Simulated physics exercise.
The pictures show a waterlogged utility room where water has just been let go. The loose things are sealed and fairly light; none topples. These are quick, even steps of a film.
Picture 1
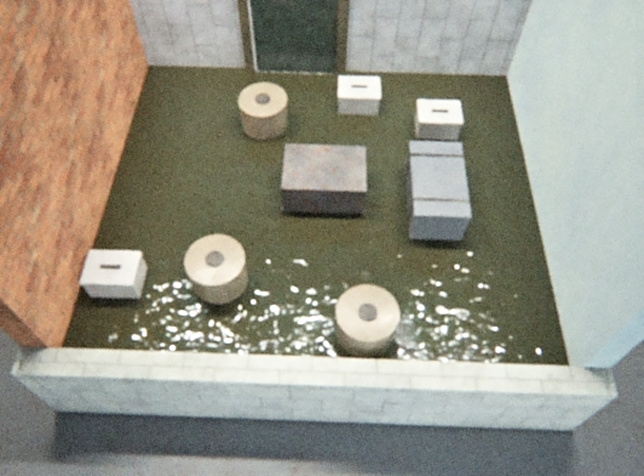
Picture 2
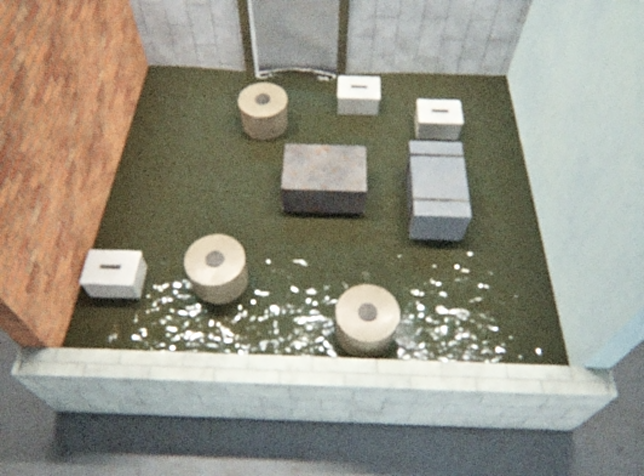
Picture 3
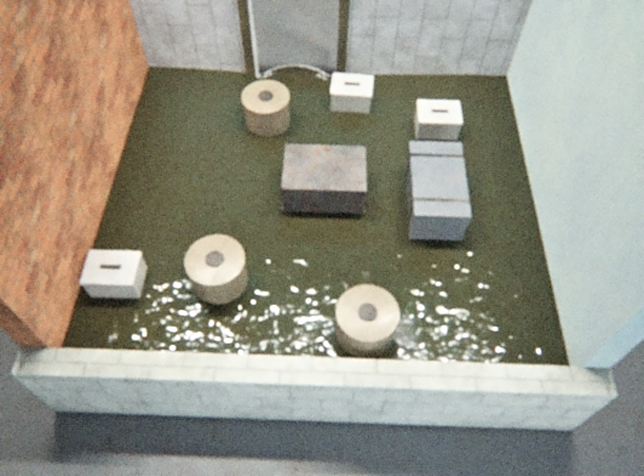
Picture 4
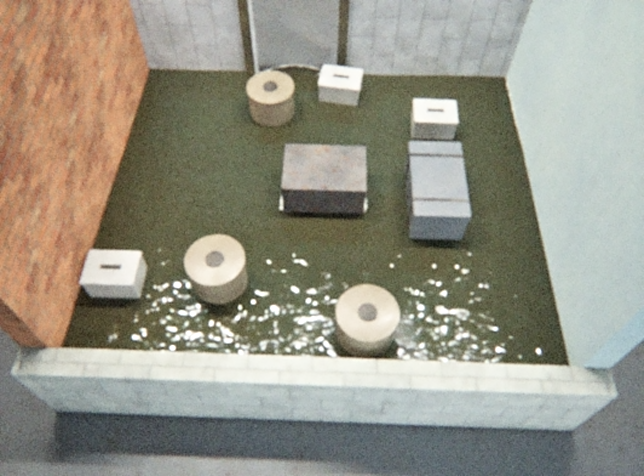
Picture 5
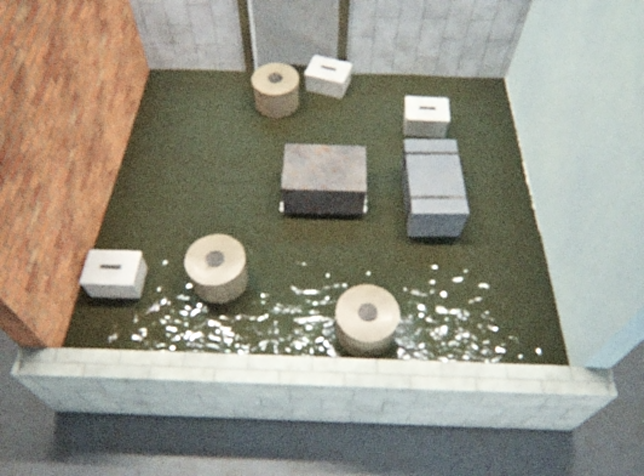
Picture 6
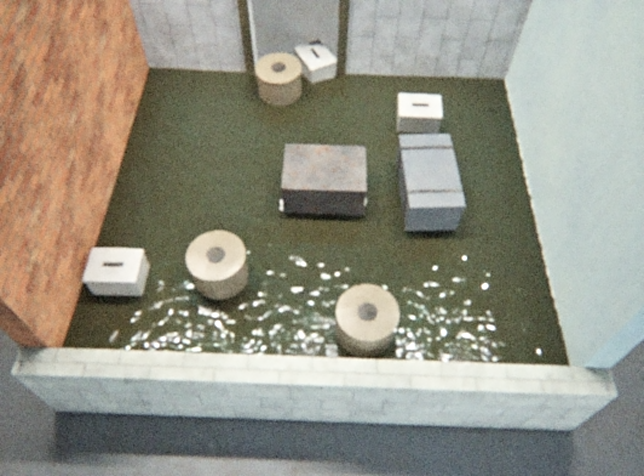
In a flooded room, a doorway opens, then a white tote and tan tub drift closer.
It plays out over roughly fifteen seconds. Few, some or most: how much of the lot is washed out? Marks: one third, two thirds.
It is one to two thirds.
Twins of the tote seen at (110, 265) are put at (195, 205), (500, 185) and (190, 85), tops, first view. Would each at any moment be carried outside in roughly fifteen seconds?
One after the other: Out, left behind, washed out.
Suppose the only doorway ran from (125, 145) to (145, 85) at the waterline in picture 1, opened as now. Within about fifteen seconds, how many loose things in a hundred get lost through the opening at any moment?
I make it 60 per cent.
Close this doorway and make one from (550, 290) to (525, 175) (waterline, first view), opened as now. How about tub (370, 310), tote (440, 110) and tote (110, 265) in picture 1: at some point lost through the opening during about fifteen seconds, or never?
In that order: Yes, through, stays.
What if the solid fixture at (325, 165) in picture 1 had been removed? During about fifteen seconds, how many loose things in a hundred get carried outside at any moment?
Some 60 per cent.
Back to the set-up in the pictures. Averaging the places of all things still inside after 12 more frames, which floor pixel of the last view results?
At about (277, 248).
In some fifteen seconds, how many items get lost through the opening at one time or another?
It comes to 4.
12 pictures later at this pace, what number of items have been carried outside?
I count 3.
A moment on, 2 of 7 are out; 5 afloat.
Next, 3 of 7 are out; 4 afloat.
Later, 4 of 7 are out; 3 afloat.
In the end, 4 of 7 are out; 3 afloat.
